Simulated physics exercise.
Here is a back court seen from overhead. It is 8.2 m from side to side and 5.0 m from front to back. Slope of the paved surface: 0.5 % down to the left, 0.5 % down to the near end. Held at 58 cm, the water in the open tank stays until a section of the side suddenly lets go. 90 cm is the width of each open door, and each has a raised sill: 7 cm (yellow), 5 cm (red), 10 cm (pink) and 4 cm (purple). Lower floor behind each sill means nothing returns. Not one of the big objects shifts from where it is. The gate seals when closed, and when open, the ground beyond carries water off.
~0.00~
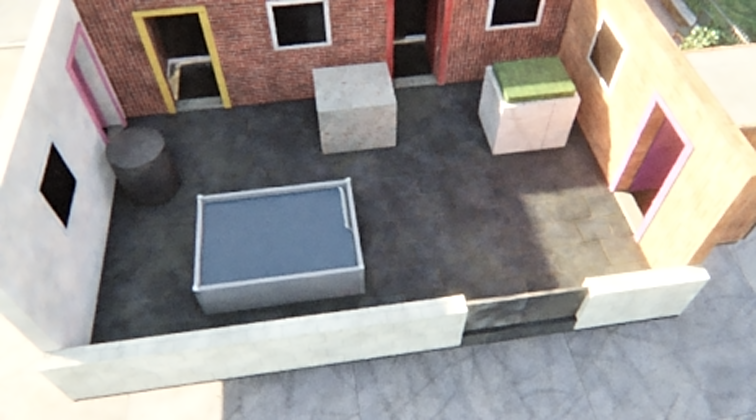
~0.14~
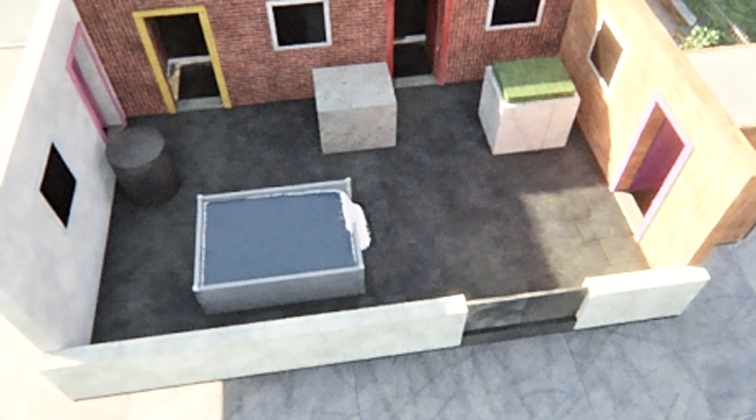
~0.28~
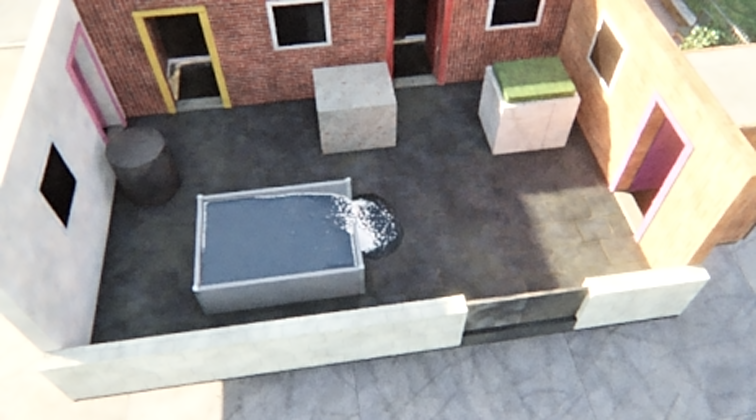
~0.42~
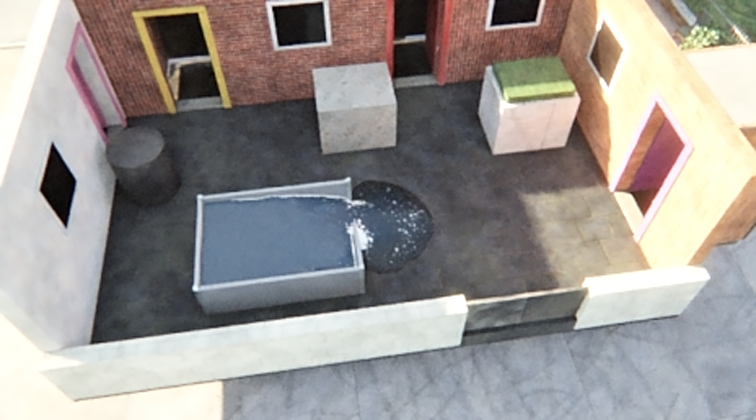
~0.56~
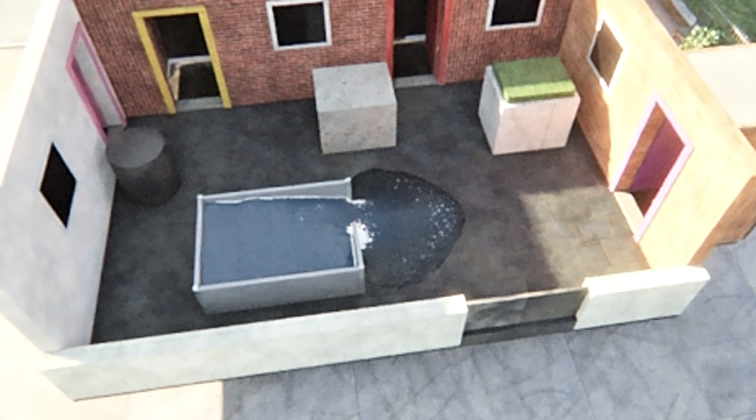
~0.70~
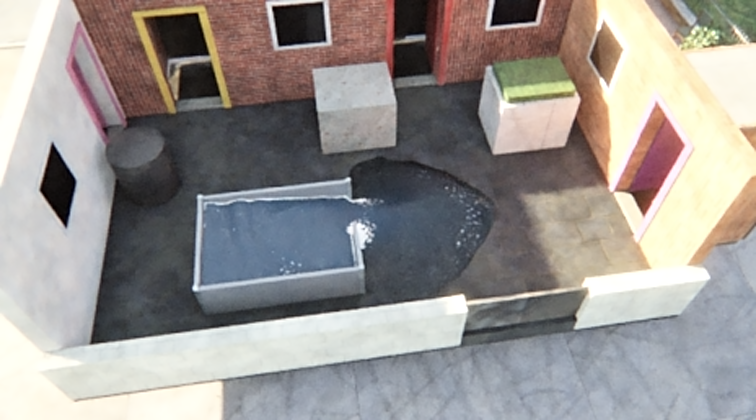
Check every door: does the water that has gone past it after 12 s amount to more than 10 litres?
In order: The yellow door never breaches the limit. The red door breaches the limit. The pink door never breaches the limit. The purple door breaches the limit.
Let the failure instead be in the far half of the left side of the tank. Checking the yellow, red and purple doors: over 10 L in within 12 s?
Then: Yellow short of it, red short of it, purple beyond it.
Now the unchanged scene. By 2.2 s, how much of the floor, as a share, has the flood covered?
Roughly 45 percent.
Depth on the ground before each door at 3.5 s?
Depths in centimetres - yellow: 0, red: 6, pink: 0, purple: 14.
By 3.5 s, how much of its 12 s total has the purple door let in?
I'd say close to 35 percent.
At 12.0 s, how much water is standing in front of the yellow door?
1.0 cm or so.
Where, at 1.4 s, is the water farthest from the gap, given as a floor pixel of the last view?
(590, 184).
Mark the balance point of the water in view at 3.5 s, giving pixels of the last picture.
Around (396, 225) in the last picture.
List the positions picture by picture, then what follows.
Still water, 58 cm deep, in the open tank at (278, 235), in the first picture.
The front is at (362, 249), 0.4 m from the gap at (351, 221); 0.1 m2 of floor is under water; 58 cm left at the back of the open tank, in the second picture.
Water pours out at (351, 222) and has run 0.8 m, to (398, 231); typically 8 cm deep outside, 58 cm at the open tank's back, in the third picture.
Water pours out at (351, 222) and has run 1.2 m, to (428, 228); typically 6 cm deep outside, 58 cm at the open tank's back, in the fourth picture.
Water pours out at (351, 222) and has run 1.8 m, to (456, 206); typically 4 cm deep outside, 58 cm at the open tank's back, in the fifth picture.
The front is at (483, 200), 2.2 m from the gap at (351, 221); 3.7 m2 of floor is under water; 57 cm left at the back of the open tank, in the sixth picture.
After 1.4 s water covers 30 % of the floor and is deepest (30 cm) near (358, 221); yellow door not reached, red door not reached, pink door not reached, purple door not reached.
After 2.2 s water covers 45 % of the floor and is deepest (26 cm) near (358, 221); yellow door not reached, red door not reached, pink door not reached, purple door 9 cm at the sill, 7 L in.
After 3.5 s water covers 50 % of the floor and is deepest (18 cm) near (622, 225); yellow door not reached, red door 6 cm at the sill, 1 L in, pink door not reached, purple door 14 cm at the sill, 67 L in.
After 7.0 s water covers 55 % of the floor and is deepest (12 cm) near (358, 221); yellow door 1 cm at the sill, 0 L in, red door 7 cm at the sill, 14 L in, pink door not reached, purple door 10 cm at the sill, 142 L in.
After 12.0 s water covers 80 % of the floor and is deepest (8 cm) near (463, 320); yellow door 1 cm at the sill, 0 L in, red door 6 cm at the sill, 30 L in, pink door 3 cm at the sill, 0 L in, purple door 6 cm at the sill, 179 L in.
